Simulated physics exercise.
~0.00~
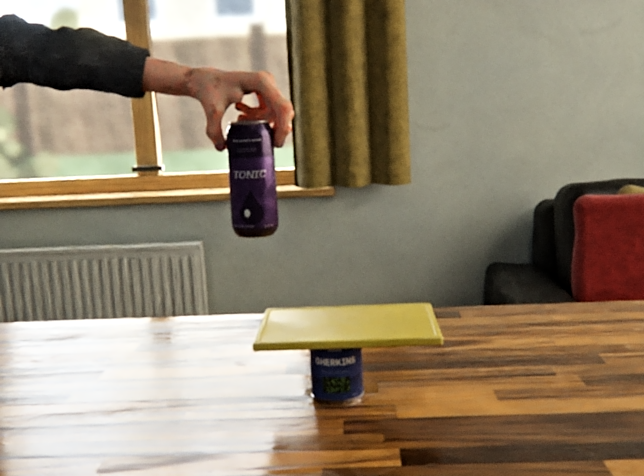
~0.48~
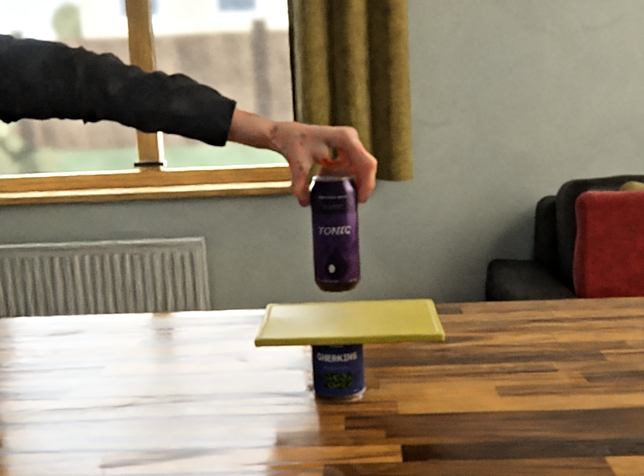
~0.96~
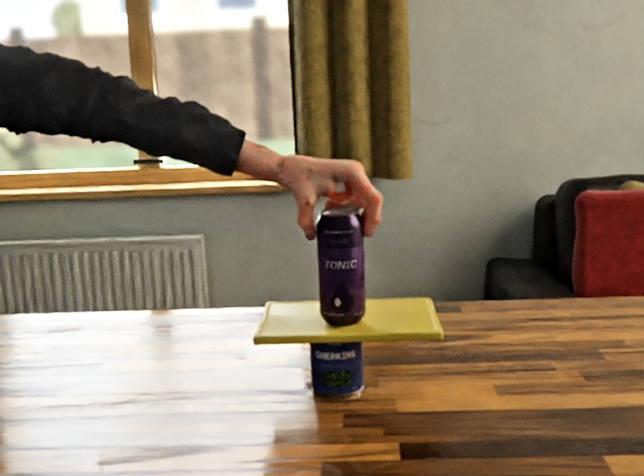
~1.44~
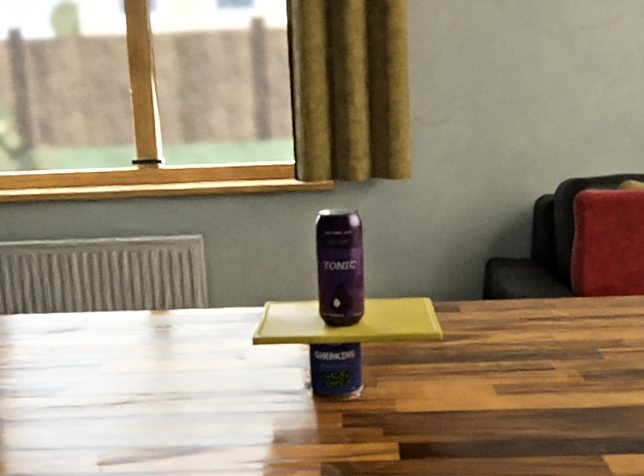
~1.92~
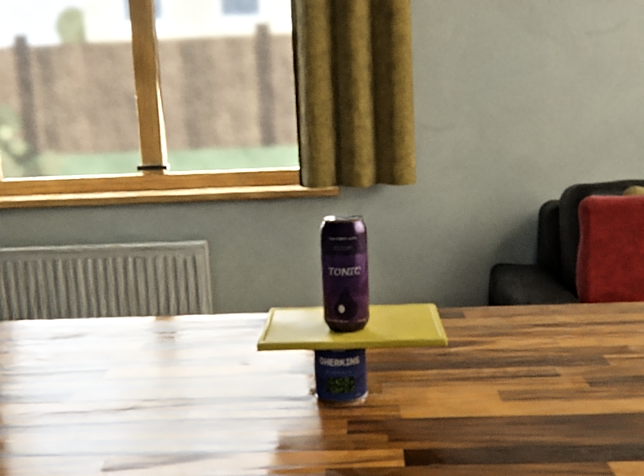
In this clip, a hand carries a purple can rightward and down onto a yellow lid balanced on a blue tin on a wooden table, then lets go and withdraws, leaving the can standing upright and the stack still.
